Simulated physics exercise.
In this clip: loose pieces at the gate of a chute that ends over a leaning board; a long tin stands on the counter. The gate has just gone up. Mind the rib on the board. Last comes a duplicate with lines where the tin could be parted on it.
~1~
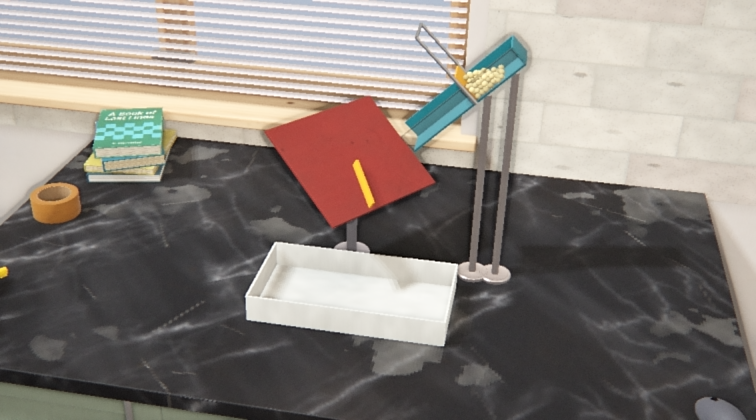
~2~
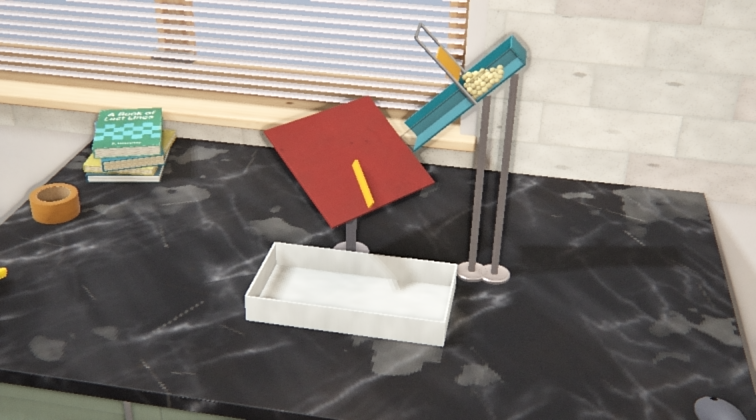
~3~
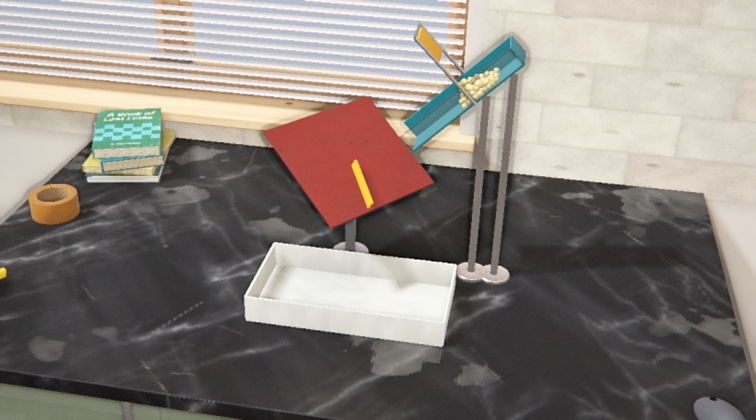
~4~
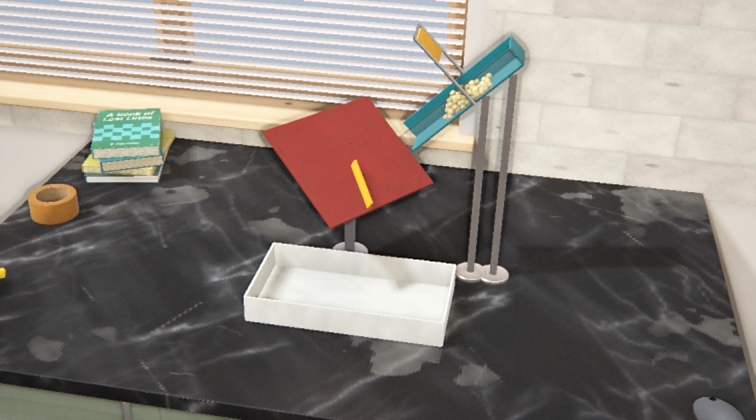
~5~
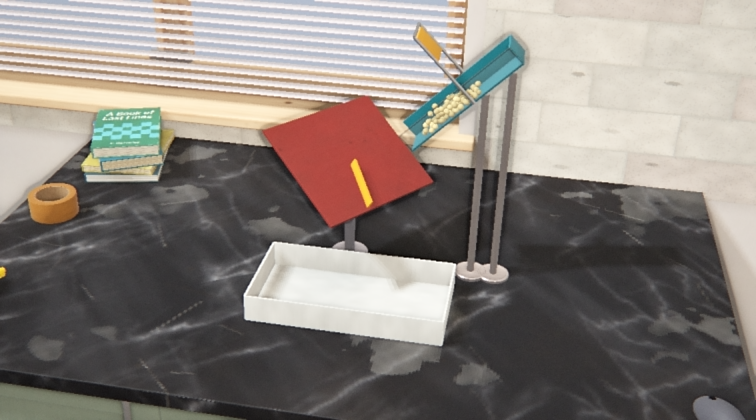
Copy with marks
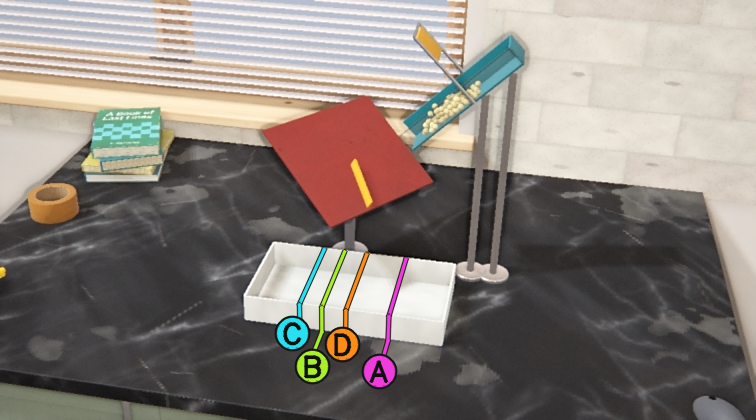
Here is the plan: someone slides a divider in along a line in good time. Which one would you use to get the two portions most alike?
Line A.
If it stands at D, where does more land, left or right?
The right side.
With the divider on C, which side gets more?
The right side.
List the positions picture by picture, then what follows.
In the first picture, load behind the gate at (481, 81), soya beans; lip of the chute at (416, 144), sloping fairly steeply.
In the second picture, middle of the board at (352, 157), tilted fairly steeply; middle of its low edge at (386, 204); of its high edge at (319, 112).
In the third picture, front corners of the tin at (245, 297) and (444, 323), empty; front of the load at (462, 101).
In the fourth picture, middle of the load at (467, 93); its front at (446, 117), about half of the way to the lip; rib from (355, 160) to (372, 203).
In the fifth picture, middle of the load at (452, 103); its front at (425, 133), most of the way to the lip.
On the marked copy, line A crosses the front rim at (389, 315); line B crosses the front rim at (321, 306); line C crosses the front rim at (299, 303); line D crosses the front rim at (346, 309).
With A, of what is caught, about half on the left of the divider, about half on the right.
With B, of what is caught, none on the left of the divider, all on the right.
With C, of what is caught, none on the left of the divider, all on the right.
With D, of what is caught, a stray few on the left of the divider, nearly all on the right.
